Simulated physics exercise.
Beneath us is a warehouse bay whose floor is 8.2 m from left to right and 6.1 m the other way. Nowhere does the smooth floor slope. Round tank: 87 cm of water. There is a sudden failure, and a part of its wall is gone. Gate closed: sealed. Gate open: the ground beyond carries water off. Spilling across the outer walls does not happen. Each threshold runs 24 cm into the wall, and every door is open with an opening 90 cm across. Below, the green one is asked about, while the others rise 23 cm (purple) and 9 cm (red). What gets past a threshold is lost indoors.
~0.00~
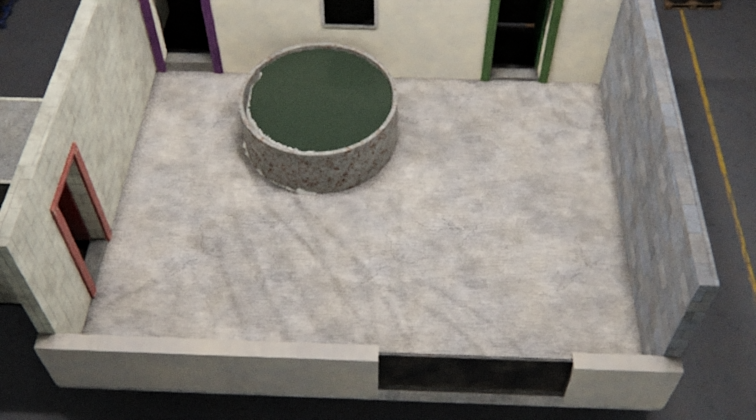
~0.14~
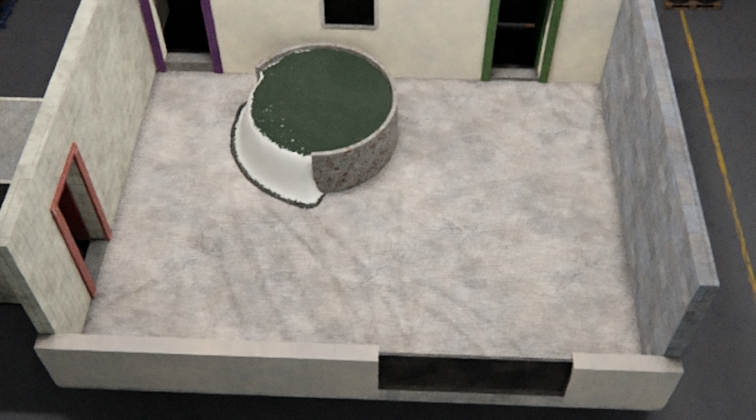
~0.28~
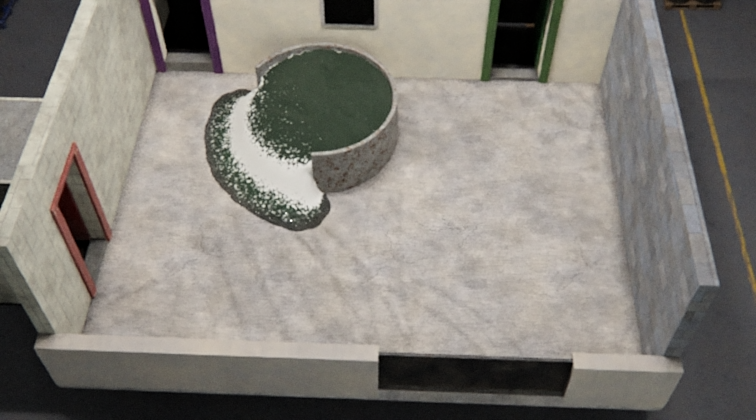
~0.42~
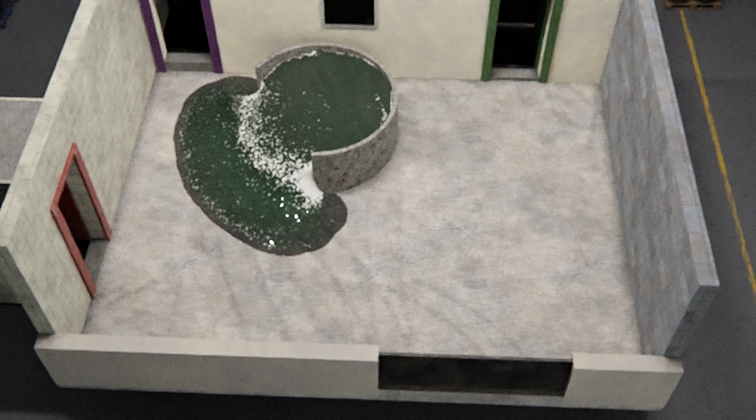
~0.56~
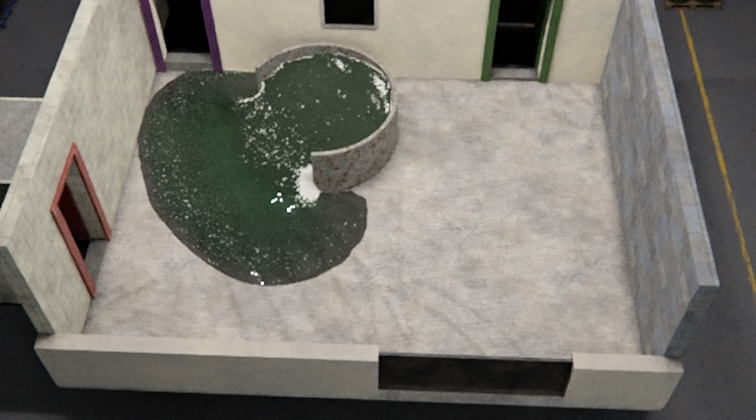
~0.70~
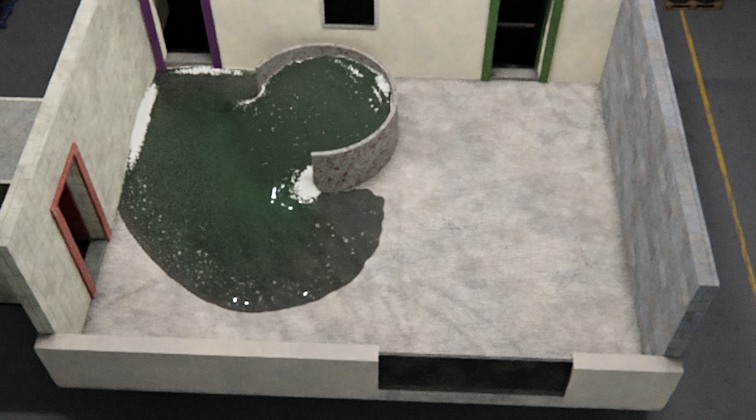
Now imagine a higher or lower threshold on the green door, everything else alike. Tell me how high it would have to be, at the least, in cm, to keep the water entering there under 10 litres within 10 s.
It would have to be about 10.5 cm.
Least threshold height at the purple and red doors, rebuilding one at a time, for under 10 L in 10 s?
You'd want some 26 cm at purple and some 29 cm at red.
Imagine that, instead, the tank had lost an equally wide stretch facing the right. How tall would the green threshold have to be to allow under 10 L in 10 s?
Then the minimum is about 24 cm.
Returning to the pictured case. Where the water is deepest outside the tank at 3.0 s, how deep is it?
48 cm.
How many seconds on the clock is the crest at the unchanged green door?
At roughly 8.0 s.
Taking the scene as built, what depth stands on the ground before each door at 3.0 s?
Depth at purple 26 cm, at red 17 cm, at green 0 cm.
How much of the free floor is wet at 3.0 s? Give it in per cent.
45 %.
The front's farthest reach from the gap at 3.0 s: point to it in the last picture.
At about (501, 379).
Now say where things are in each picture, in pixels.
The round tank at (318, 99) is whole and still, 87 cm deep; the green door at (521, 39) is dry, in the first picture.
The front is at a hidden place, 0.3 m from the gap at (253, 148); 0.6 m2 of floor is wet, 87 cm left at the back, in the second picture.
Water pours out at (253, 150) and has run 0.8 m, to (292, 226); about 12 cm deep outside, 87 cm at the back, in the third picture.
Water pours out at (254, 153) and has run 1.3 m, to (270, 250); about 10 cm deep outside, 86 cm at the back, in the fourth picture.
The gap is at (254, 153), the front 1.9 m out at (247, 277); the back of the round tank holds 79 cm, in the fifth picture.
The front is at (208, 296), 2.4 m from the gap at (254, 154); 12.8 m2 of floor is wet, 70 cm left at the back; 4.1 m in a straight line remain to the green door at (521, 39), in the sixth picture.
After 1.4 s water covers 40 % of the floor, deepest (58 cm) near (74, 362); it has not reached the green door.
After 3.0 s water covers 45 % of the floor, deepest (48 cm) near (77, 351); it has not reached the green door.
After 10.0 s water covers 100 % of the floor, deepest (19 cm) near (389, 89); 11 cm at the green door, 24 litres in over its 8 cm threshold.
At the green door as built, the water arrived by 4.4 s and peaked near 14 cm at 8.0 s.
With a threshold of 9.5 cm, 15 litres would have come in within the 10 s; with 13 cm, 3 litres. So under 10 litres takes about 10.5 cm.
